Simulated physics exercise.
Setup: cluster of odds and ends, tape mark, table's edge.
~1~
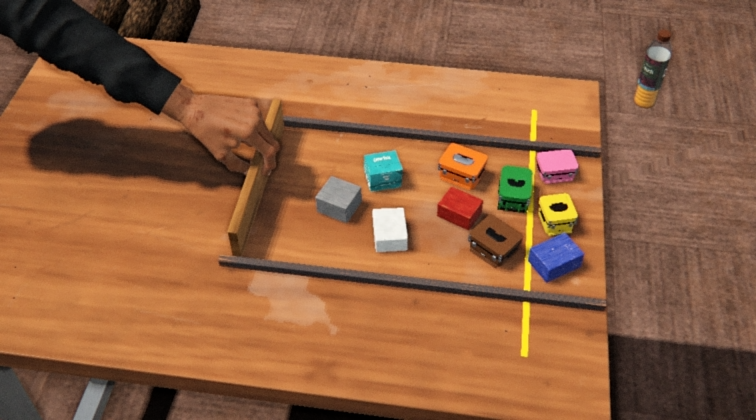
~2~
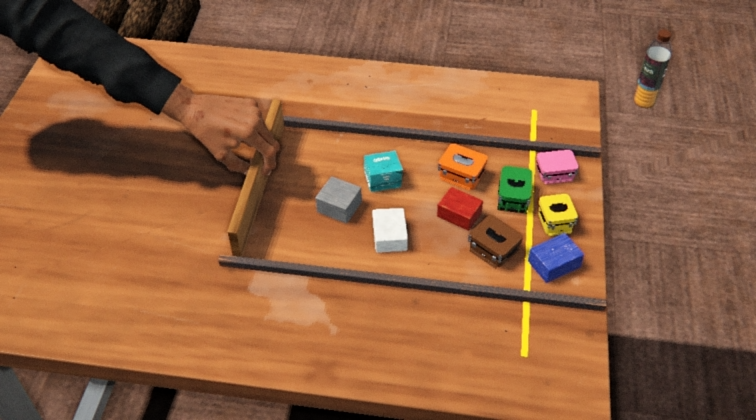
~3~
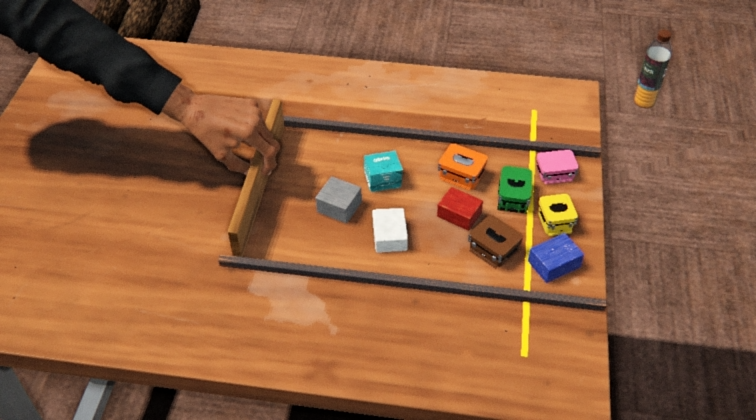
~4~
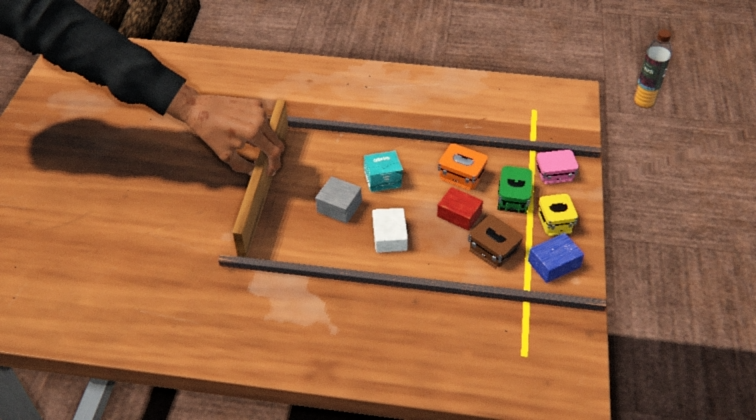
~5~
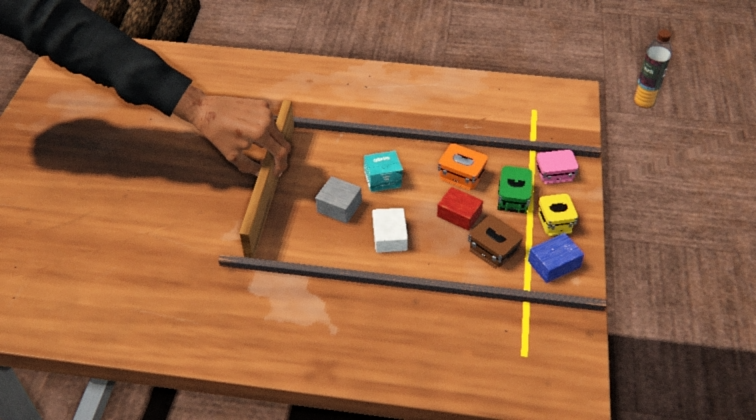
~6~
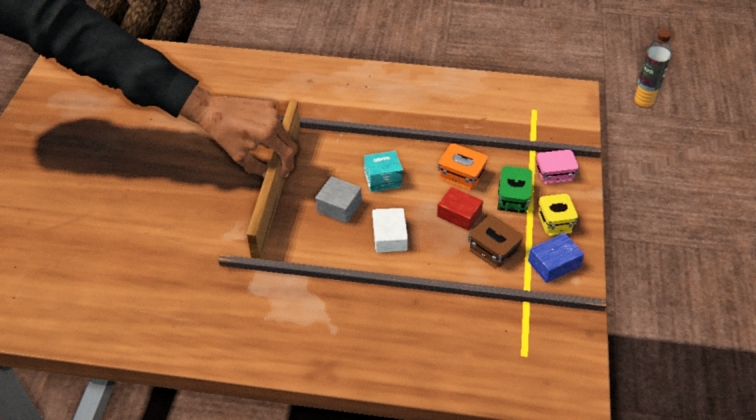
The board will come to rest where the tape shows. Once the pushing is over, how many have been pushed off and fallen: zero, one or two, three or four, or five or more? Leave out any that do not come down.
One or two have.
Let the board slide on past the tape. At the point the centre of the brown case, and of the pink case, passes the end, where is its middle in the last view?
About (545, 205), and about (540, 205) for the other.
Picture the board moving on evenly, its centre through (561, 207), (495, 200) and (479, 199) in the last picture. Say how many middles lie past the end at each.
In order: 6, 0, 0.
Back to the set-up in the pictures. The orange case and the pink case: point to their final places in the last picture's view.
The first comes to rest at (553, 166), and the second at (591, 168).
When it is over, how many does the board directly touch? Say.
It's touching 4 at the end.
Soon after, none off yet; blue block at rest near (556, 258); yellow case at rest near (557, 215); pink case at rest near (556, 168).
By the end, the number that fall off is one or two; fallen, yellow case and blue block.
